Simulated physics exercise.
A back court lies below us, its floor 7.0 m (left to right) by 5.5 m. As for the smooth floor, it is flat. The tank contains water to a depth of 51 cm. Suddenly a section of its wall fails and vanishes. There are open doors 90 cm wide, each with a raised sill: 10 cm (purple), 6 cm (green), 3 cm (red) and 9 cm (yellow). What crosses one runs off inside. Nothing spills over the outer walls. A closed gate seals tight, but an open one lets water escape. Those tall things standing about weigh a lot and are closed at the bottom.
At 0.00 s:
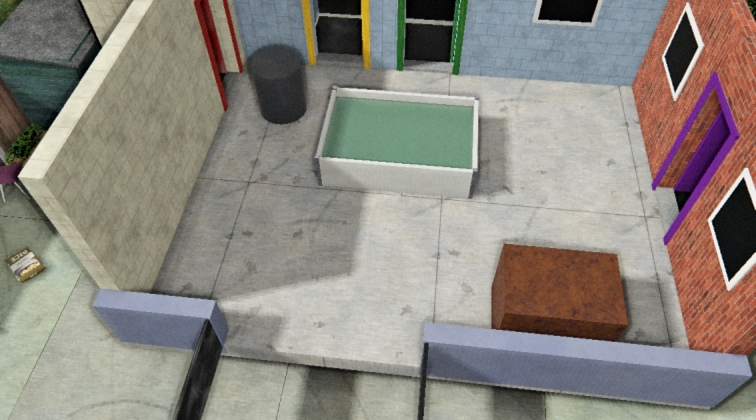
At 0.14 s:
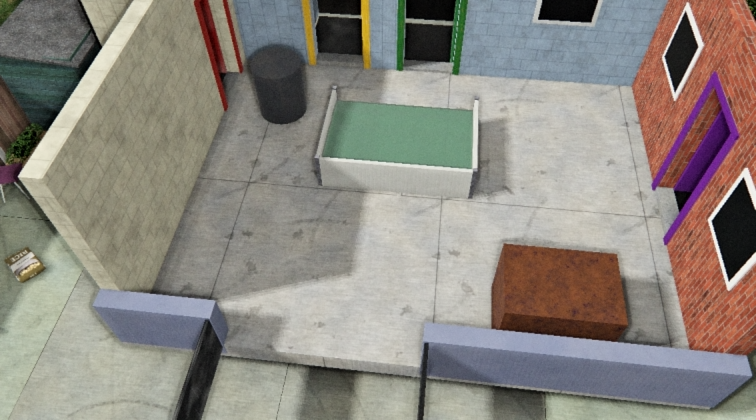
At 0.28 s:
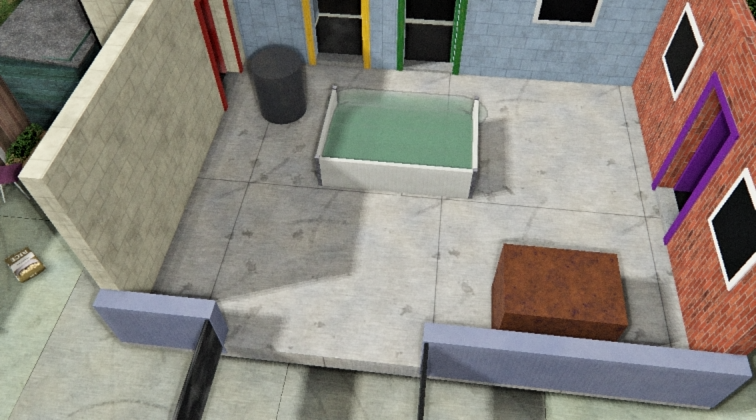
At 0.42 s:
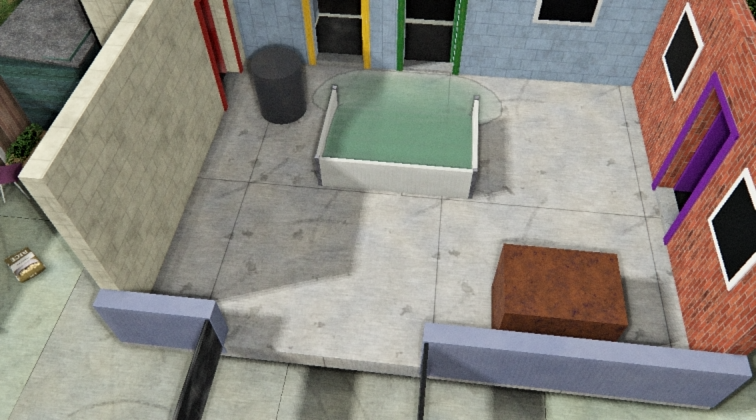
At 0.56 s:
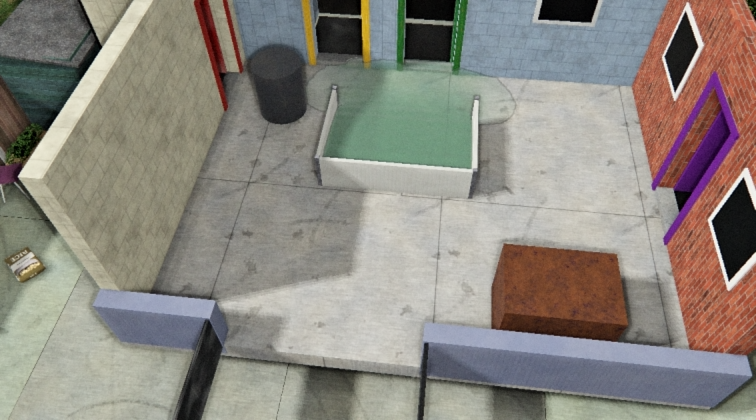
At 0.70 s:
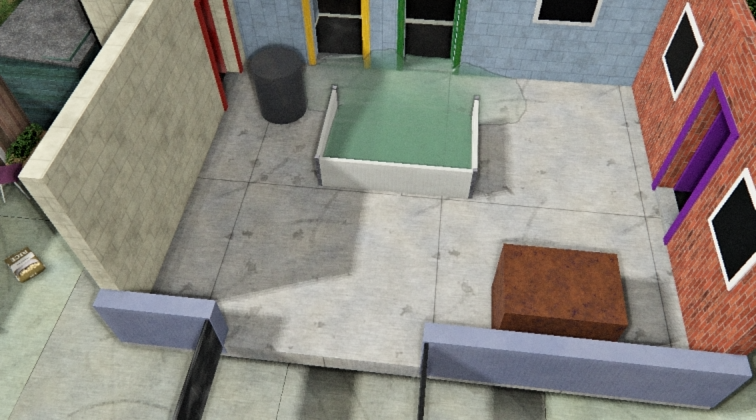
Walled courtyard with coloured doors, a pale tank losing its far wall and greenish water spreading thinly across the floor behind.
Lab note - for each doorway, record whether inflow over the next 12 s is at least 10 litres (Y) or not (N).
Record: Purple door N; green door Y; red door Y; yellow door Y.
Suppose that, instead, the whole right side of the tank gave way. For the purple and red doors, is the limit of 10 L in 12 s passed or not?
Lab note: Vs limit, purple door limit exceeded; red door limit exceeded.
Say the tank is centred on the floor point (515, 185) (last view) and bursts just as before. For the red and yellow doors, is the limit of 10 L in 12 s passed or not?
Result - red door exceeds it, yellow door does not exceed it.
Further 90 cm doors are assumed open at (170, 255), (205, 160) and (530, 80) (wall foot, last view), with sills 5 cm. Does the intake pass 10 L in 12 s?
The first one doesn't reach it, the second one doesn't reach it, and the third one exceeds it.
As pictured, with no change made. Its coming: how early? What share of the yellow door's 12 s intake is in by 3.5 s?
100 per cent, roughly.
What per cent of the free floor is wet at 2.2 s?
I'd guess around 25 %.
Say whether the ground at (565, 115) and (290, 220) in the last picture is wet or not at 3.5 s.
I'd call them drenched and then spared.
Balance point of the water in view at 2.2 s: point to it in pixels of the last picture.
Its balance point sits around (409, 107).
After 1.4 s water covers 15 % of the floor and is deepest (35 cm) near (439, 74); purple door not reached, green door 33 cm at the sill, 149 L in, red door not reached, yellow door 23 cm at the sill, 36 L in.
After 2.2 s water covers 25 % of the floor and is deepest (26 cm) near (246, 60); purple door not reached, green door 24 cm at the sill, 293 L in, red door 10 cm at the sill, 2 L in, yellow door 19 cm at the sill, 87 L in.
After 3.5 s water covers 35 % of the floor and is deepest (17 cm) near (260, 74); purple door 3 cm at the sill, 0 L in, green door 13 cm at the sill, 379 L in, red door 13 cm at the sill, 64 L in, yellow door 11 cm at the sill, 113 L in.
After 7.0 s water covers 70 % of the floor and is deepest (10 cm) near (614, 330); purple door 4 cm at the sill, 0 L in, green door 5 cm at the sill, 398 L in, red door 6 cm at the sill, 146 L in, yellow door 5 cm at the sill, 116 L in.
After 12.0 s water covers 95 % of the floor and is deepest (4 cm) near (619, 370); purple door 5 cm at the sill, 0 L in, green door 3 cm at the sill, 398 L in, red door 4 cm at the sill, 160 L in, yellow door 3 cm at the sill, 116 L in.
